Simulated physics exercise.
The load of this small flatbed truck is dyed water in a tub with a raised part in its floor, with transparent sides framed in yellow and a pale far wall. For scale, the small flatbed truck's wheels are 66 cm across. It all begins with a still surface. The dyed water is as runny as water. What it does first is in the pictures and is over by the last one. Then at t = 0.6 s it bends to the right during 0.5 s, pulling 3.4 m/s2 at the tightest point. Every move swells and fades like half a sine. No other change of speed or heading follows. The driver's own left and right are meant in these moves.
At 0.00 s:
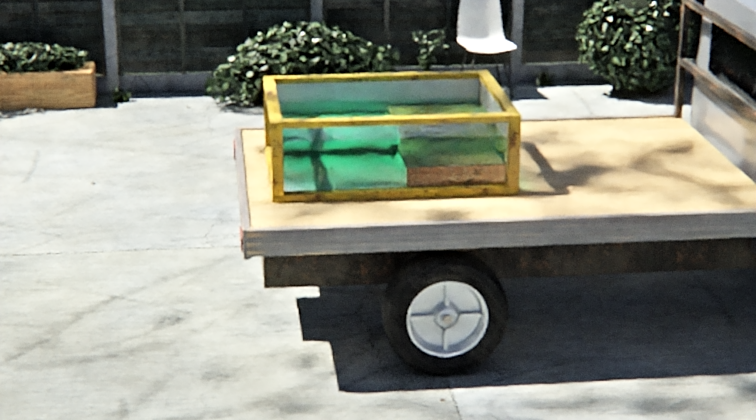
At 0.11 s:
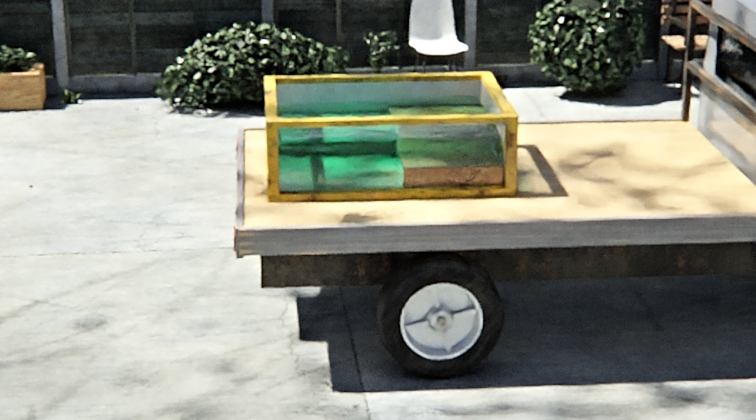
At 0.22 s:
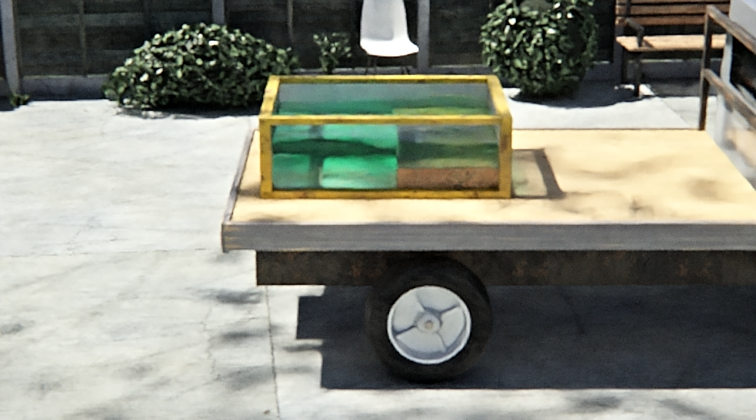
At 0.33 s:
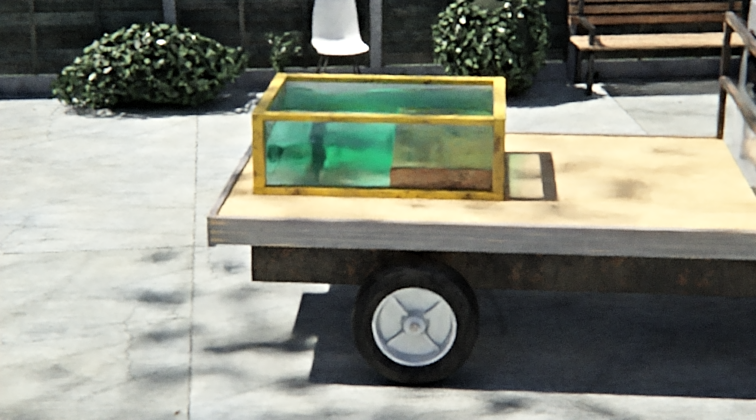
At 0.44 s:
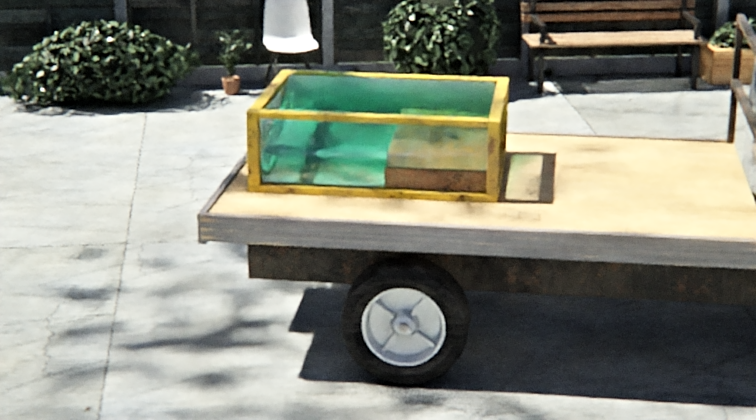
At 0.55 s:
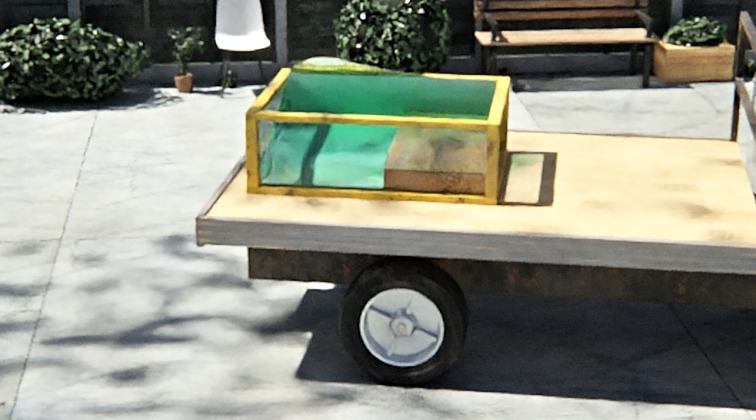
Flatbed truck rolling right past shrubs, a white chair and a bench, green water climbing the far side of its yellow-framed tank.
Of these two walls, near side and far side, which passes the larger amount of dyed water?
The far side lets out more.
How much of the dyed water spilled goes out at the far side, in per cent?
About 80 per cent.
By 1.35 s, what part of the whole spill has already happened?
Some 100 per cent by then.
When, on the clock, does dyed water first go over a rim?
Near 0.9 s.
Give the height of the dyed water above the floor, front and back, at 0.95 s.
Front 24 cm, back 30 cm.
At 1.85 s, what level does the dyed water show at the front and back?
About 28 cm in front and 26 cm behind.
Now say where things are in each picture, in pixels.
In the first frame, level at the front (488, 132); level at the back (298, 137); still flat; edge of the step at (457, 167); the front is on the right, levels are read along the near wall; a wheel hub at (449, 322).
In the second frame, level at the front (485, 135); level at the back (295, 136); still flat.
In the third frame, level at the front (481, 138); level at the back (289, 135); still flat.
In the fourth frame, level at the front (476, 146); level at the back (284, 137); rising 8° towards the far side.
In the fifth frame, level at the front (472, 153); level at the back (281, 146); rising 18° towards the far side.
In the sixth frame, level at the front (471, 157); level at the back (280, 153); rising 24° towards the far side; a wheel hub at (401, 331).
By 0.95 s front 24 cm, middle 27 cm, back 30 cm above the lowest part of the floor; the loss stands at 1 per cent, over the far side.
By 1.35 s front 27 cm, middle 26 cm, back 25 cm above the lowest part of the floor; the loss stands at 2 per cent, over the far side.
By 1.85 s front 29 cm, middle 27 cm, back 26 cm above the lowest part of the floor; the loss stands at 2 per cent, over the far side.
By 4.09 s the loss stands at 2 per cent, over the far side; the far side has passed 1 per cent and the near side 0.
